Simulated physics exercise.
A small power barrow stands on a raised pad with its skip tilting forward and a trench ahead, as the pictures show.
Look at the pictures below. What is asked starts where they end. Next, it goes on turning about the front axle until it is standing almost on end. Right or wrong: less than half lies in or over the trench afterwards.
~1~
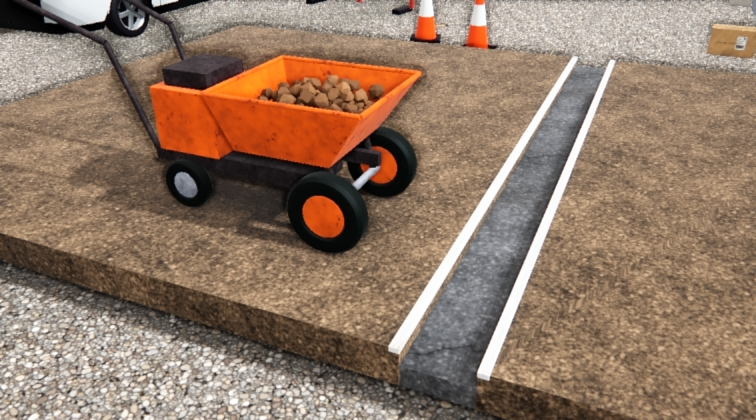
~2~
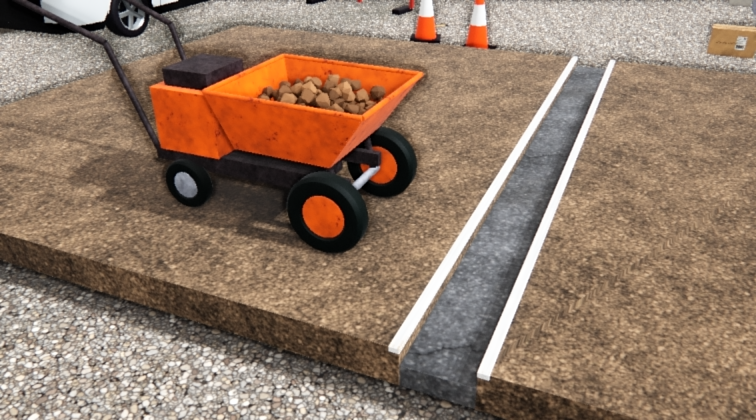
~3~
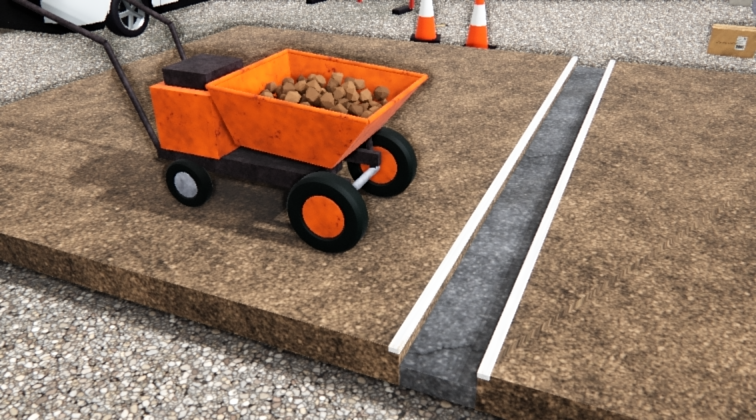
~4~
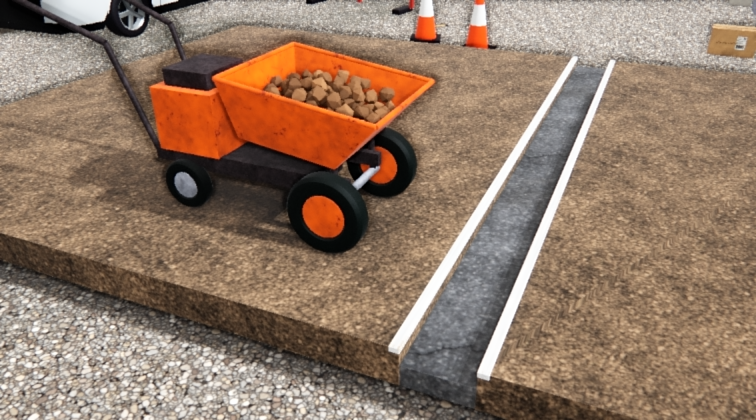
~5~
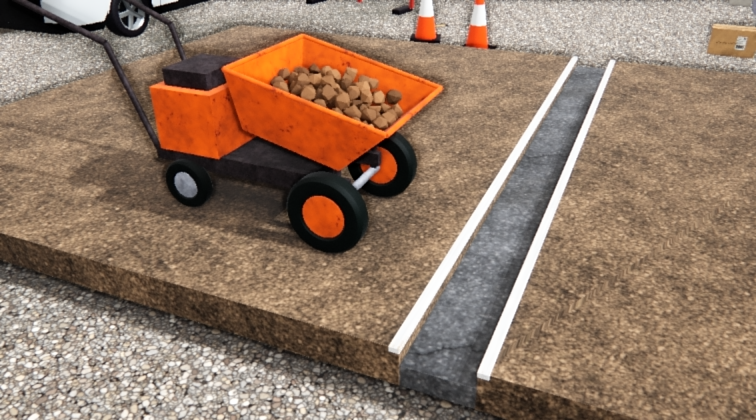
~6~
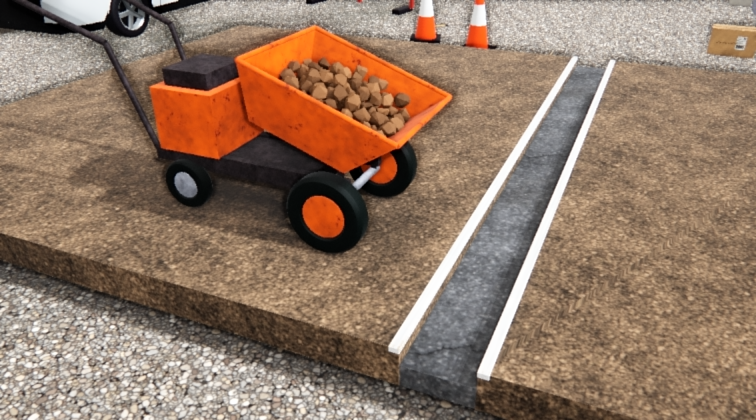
Wrong.
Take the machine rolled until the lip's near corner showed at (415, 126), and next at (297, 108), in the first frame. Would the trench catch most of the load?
Stop 1: Short of half. Stop 2: Short of half.
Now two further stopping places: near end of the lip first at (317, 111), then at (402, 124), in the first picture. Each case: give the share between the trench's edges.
40 %, then 40 %.
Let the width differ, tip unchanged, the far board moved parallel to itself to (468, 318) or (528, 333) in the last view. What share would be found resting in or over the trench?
Estimated share: Try 1 approx. 40 in a hundred, try 2 approx. 80 in a hundred.
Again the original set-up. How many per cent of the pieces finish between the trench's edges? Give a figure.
That part is close to 65 percent of the load.
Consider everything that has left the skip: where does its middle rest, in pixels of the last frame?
Centre at rest: Close to (494, 247).
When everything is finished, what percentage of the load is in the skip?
It ends up near 20 per cent.
Soon after the last picture, skip tipped steeply; all in the skip.
A little later, skip tipped right over; about two thirds in the skip; a stray few short of the trench; about a third in or heaped over the trench; a stray few falling.
Later still, skip tipped right over; about a quarter in the skip; a stray few short of the trench; about two thirds in or heaped over the trench; a small part beyond it.
At rest, skip tipped right over; about a quarter in the skip; a small part short of the trench; about two thirds in or heaped over the trench; a small part beyond it.
